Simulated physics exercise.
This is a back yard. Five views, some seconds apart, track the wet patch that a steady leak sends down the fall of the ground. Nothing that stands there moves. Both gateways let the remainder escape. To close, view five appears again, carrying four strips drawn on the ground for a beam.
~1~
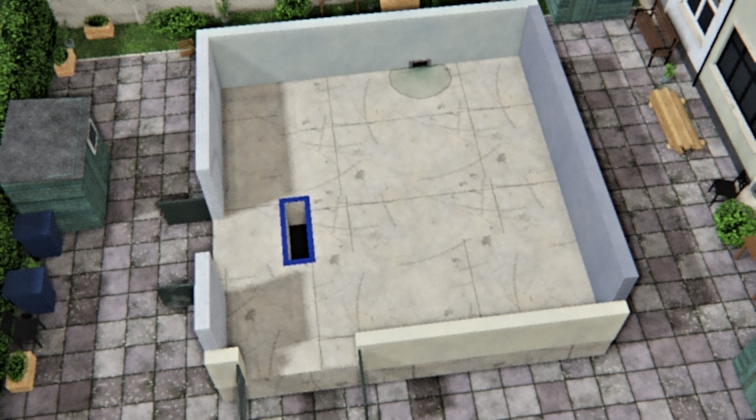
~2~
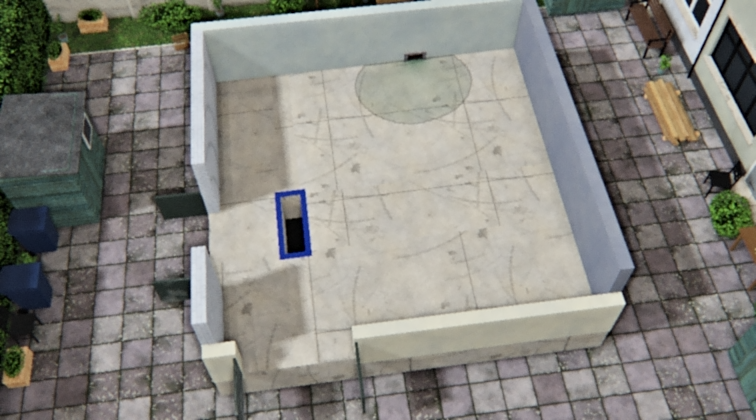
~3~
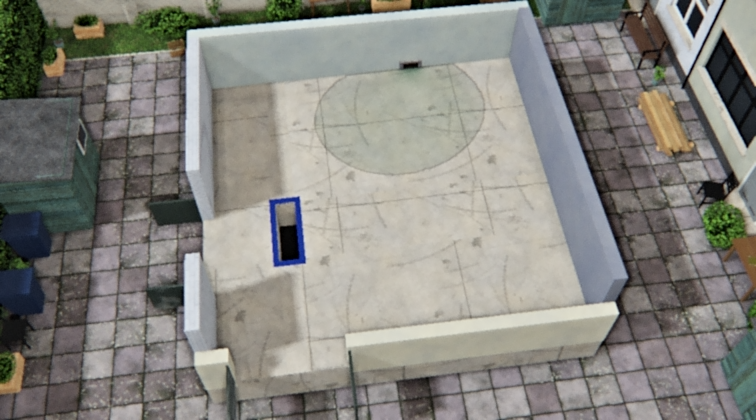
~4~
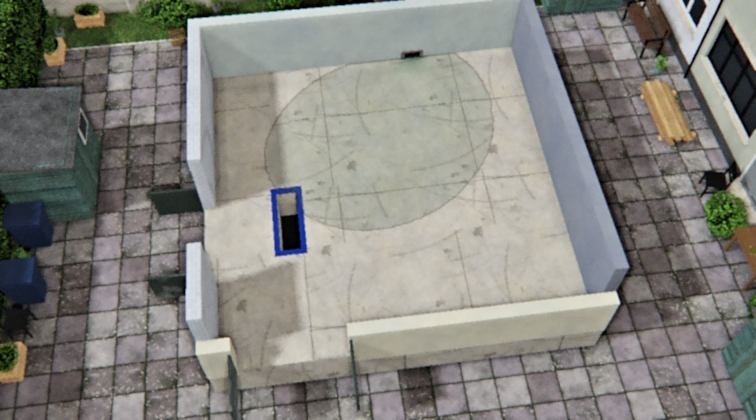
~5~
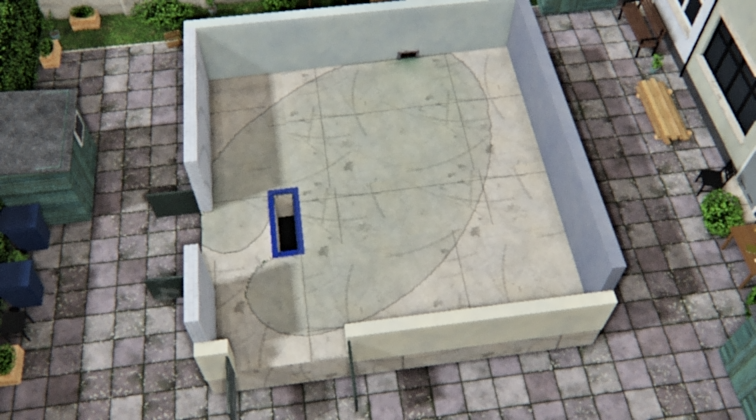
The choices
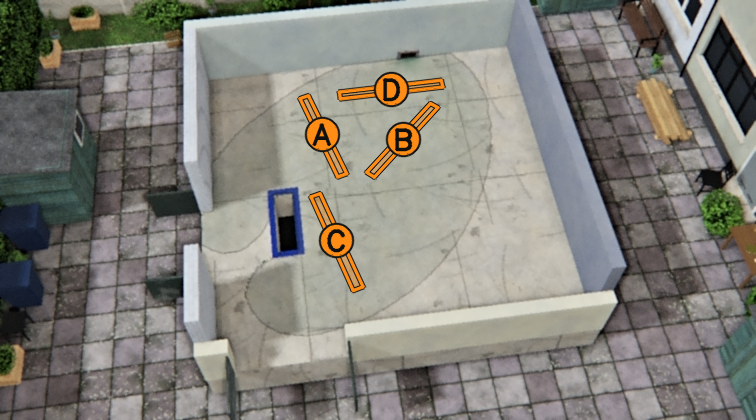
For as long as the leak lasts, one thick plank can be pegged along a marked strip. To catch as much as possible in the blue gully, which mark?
The best place is B.
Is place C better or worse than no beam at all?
Worse.
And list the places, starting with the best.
The order is B, C, A, D.
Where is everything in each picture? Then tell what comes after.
Outfall at (420, 63); blue gully at (297, 230); open gate at (301, 360); open gate at (225, 257); water covers 2 % of the ground and shows as far out as (405, 92); blue gully still dry.
Water covers 8 % of the ground and shows as far out as (399, 119); blue gully still dry.
Water covers 18 % of the ground and shows as far out as (364, 167); blue gully still dry.
Water covers 35 % of the ground and shows as far out as (307, 212); blue gully still dry.
Water covers 55 % of the ground and shows as far out as (269, 320); blue gully taking water.
On the marked copy, A from (304, 97) to (342, 175); B from (370, 174) to (434, 105); C from (315, 195) to (358, 288); D from (339, 95) to (442, 83).
With A, about 11 % of the stream runs into the blue gully, about 89 % out by the gates.
With B, about 37 % of the stream runs into the blue gully, about 62 % out by the gates.
With C, about 20 % of the stream runs into the blue gully, about 80 % out by the gates.
With D, about 5 % of the stream runs into the blue gully, about 95 % out by the gates.
